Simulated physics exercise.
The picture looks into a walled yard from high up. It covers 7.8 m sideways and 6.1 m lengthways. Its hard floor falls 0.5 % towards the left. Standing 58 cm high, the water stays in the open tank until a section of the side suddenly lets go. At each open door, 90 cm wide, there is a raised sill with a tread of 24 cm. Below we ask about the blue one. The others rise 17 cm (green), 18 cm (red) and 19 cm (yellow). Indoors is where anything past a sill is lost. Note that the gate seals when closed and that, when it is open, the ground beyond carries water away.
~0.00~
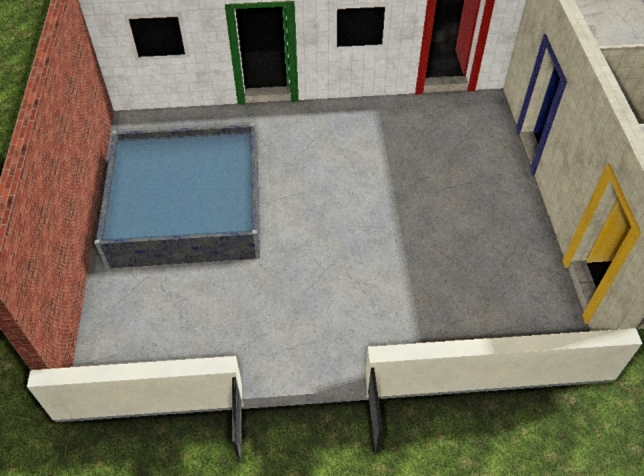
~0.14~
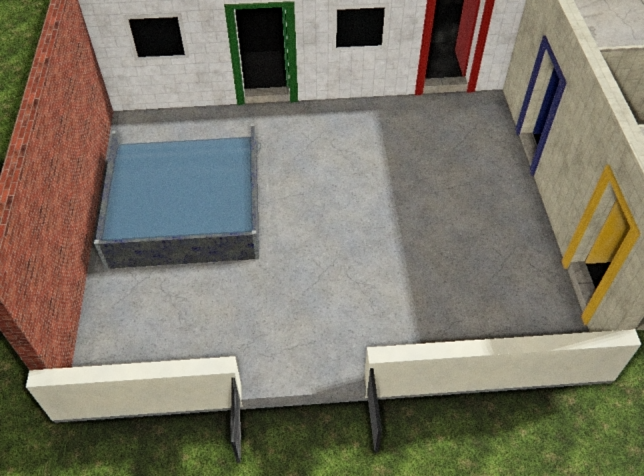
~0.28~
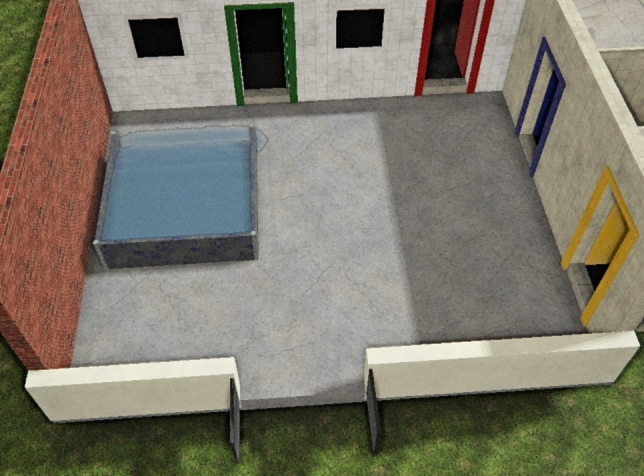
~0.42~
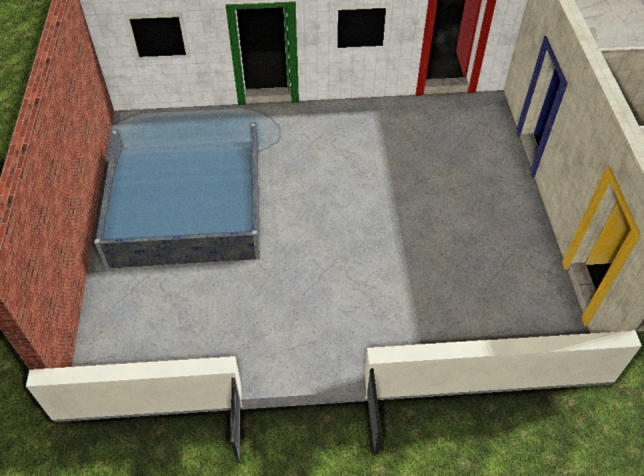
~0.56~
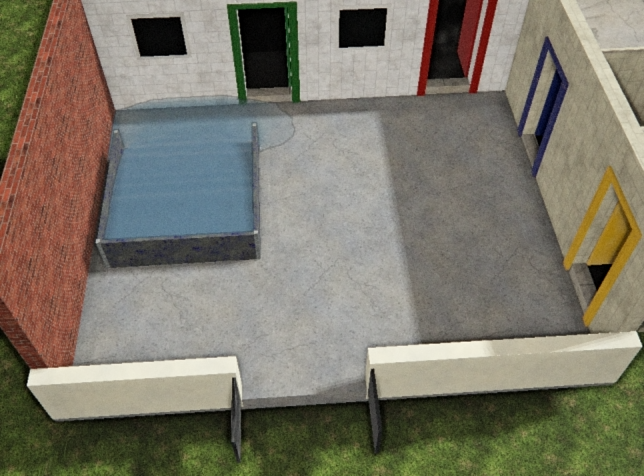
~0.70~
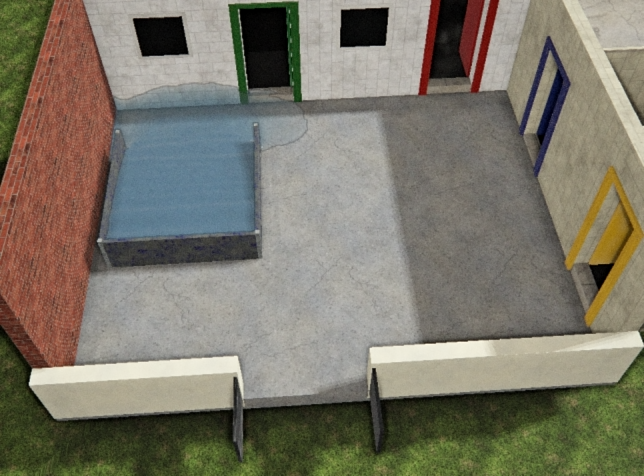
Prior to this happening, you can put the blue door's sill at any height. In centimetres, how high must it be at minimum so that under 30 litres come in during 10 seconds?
At least 11.5 cm or so.
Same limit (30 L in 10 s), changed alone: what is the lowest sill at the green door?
Green - roughly 23 cm.
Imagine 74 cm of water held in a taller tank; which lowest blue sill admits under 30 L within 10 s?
Roughly 16 centimetres.
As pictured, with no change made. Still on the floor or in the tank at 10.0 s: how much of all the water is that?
Roughly 94 per cent of the water.
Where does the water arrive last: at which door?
Yellow, last of all.
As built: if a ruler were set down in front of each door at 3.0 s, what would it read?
Centimetres: Green = 23, red = 5, yellow = 0, blue = 0.
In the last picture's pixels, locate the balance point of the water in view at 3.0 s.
Look at about (215, 161) in the last view.
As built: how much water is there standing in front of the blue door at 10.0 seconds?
7.5 cm.
After 1.4 s water covers 10 % of the floor, deepest (50 cm) near (117, 115); it has not reached the blue door.
After 3.0 s water covers 35 % of the floor, deepest (36 cm) near (115, 127); it has not reached the blue door.
After 10.0 s water covers 95 % of the floor, deepest (12 cm) near (122, 147); 8 cm at the blue door, 95 litres in over its 7 cm sill.
At the blue door as built, the water arrived by 3.3 s and peaked near 18 cm at 4.4 s.
Run again over the same 10 s with other heights there, 47 litres in over 10 cm, 11 litres over 14 cm. The limit of 30 litres is kept from about 11.5 cm up.
